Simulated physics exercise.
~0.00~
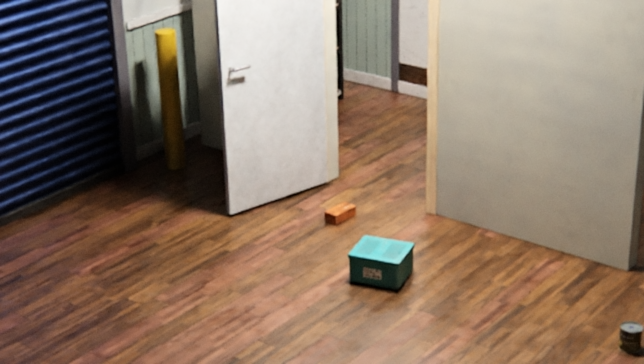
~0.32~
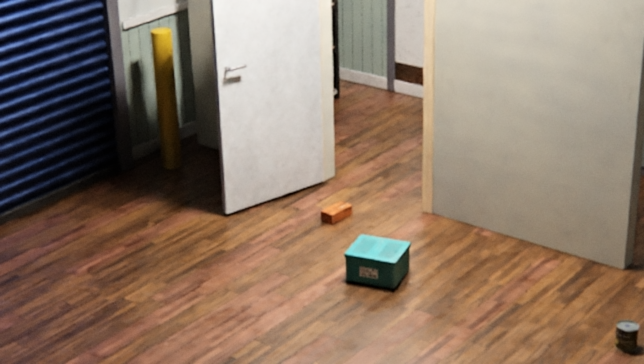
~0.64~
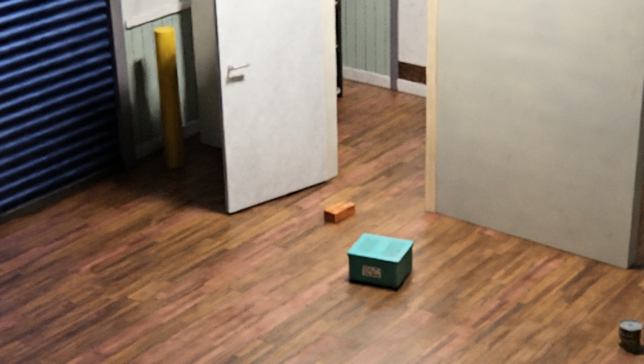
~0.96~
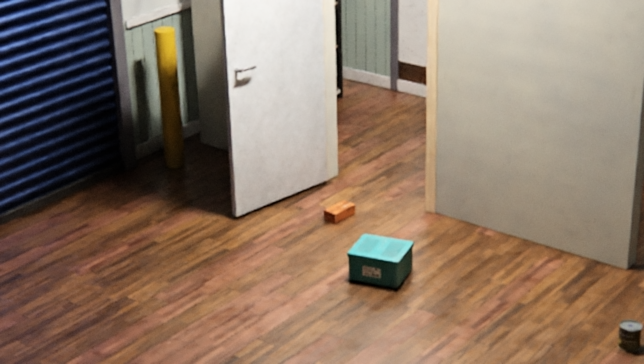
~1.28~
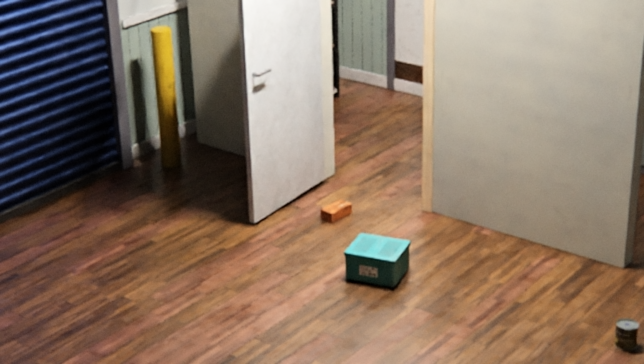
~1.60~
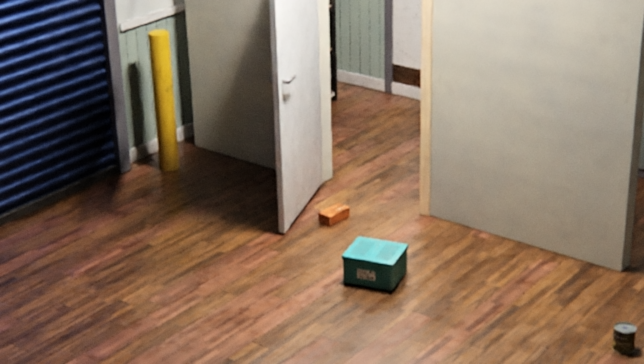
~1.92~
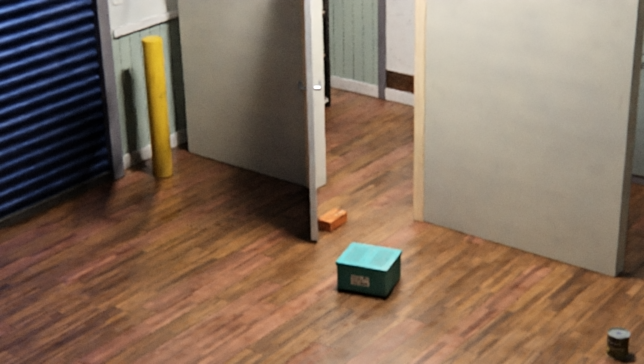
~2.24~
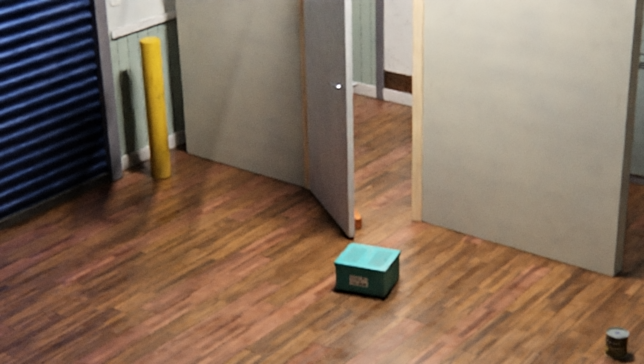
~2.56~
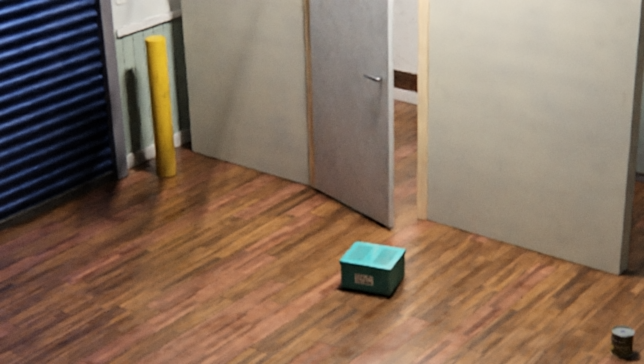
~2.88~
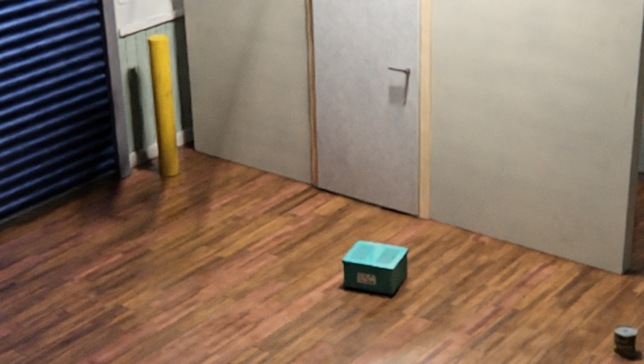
A white door swings shut, and the small orange box disappears from view behind it.
